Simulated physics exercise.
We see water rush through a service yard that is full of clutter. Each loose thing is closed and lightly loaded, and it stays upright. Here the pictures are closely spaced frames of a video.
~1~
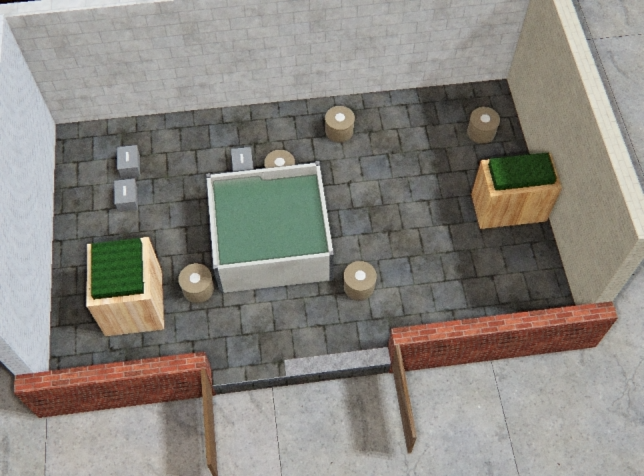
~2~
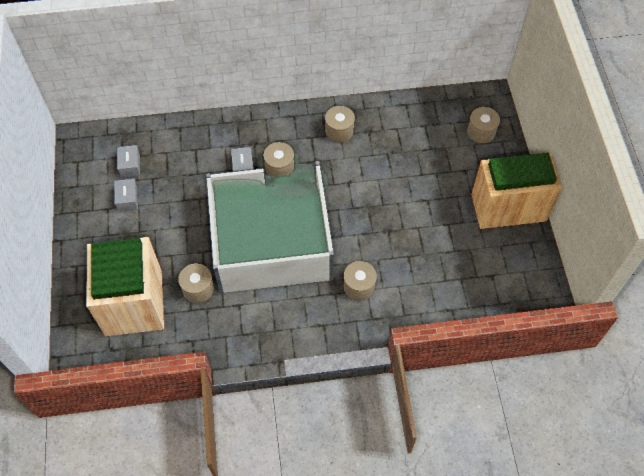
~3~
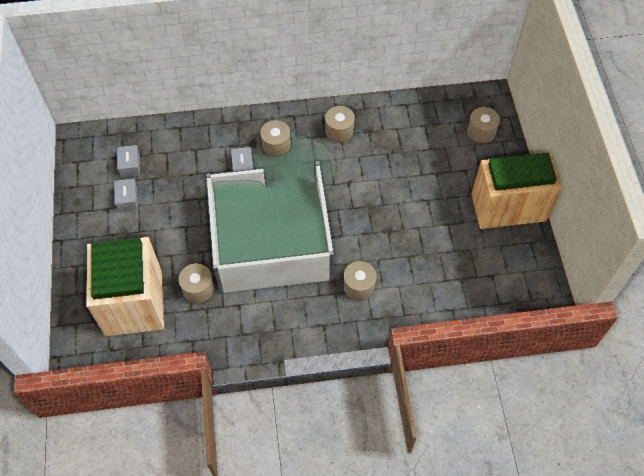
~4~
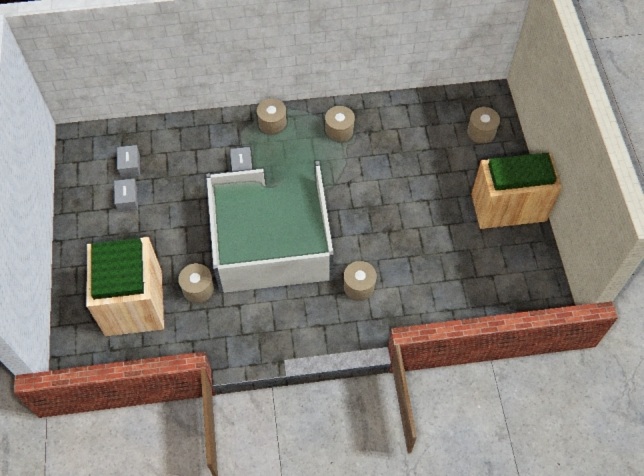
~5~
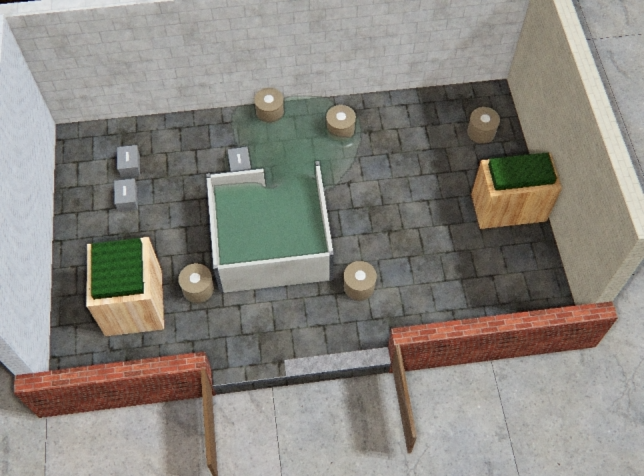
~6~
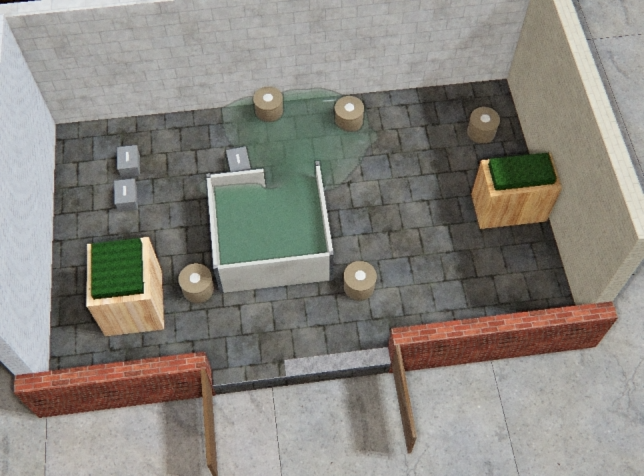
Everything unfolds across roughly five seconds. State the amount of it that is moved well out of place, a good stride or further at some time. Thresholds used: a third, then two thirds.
Midway band.
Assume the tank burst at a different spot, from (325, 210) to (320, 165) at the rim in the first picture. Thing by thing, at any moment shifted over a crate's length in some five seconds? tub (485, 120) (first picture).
The way I see it, it made the full stretch.
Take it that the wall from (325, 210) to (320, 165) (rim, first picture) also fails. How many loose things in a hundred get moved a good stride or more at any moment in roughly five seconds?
Roughly 10 %.
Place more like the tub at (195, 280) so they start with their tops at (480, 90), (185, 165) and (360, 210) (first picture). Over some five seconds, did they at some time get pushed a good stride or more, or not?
Outcome per entry: Knocked aside / stays where it is / stays where it is.
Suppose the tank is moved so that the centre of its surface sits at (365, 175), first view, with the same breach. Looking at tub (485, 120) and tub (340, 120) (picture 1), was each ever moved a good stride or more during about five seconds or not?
Result, in listed order - reached that distance; reached that distance.
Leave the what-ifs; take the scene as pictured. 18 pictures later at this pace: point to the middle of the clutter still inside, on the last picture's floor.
It lands somewhere near (275, 207).
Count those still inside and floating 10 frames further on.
Exactly 2.
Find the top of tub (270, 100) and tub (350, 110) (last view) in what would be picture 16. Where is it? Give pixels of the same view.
Look for them at about (196, 122) and about (510, 106).
A moment on, 2 of 8 are well off their spots; 2 afloat.
Next, 2 of 8 are well off their spots; 2 afloat.
Later, 3 of 8 are well off their spots; 2 afloat.
In the end, 3 of 8 are well off their spots, and 3 have been at some point; 1 afloat.
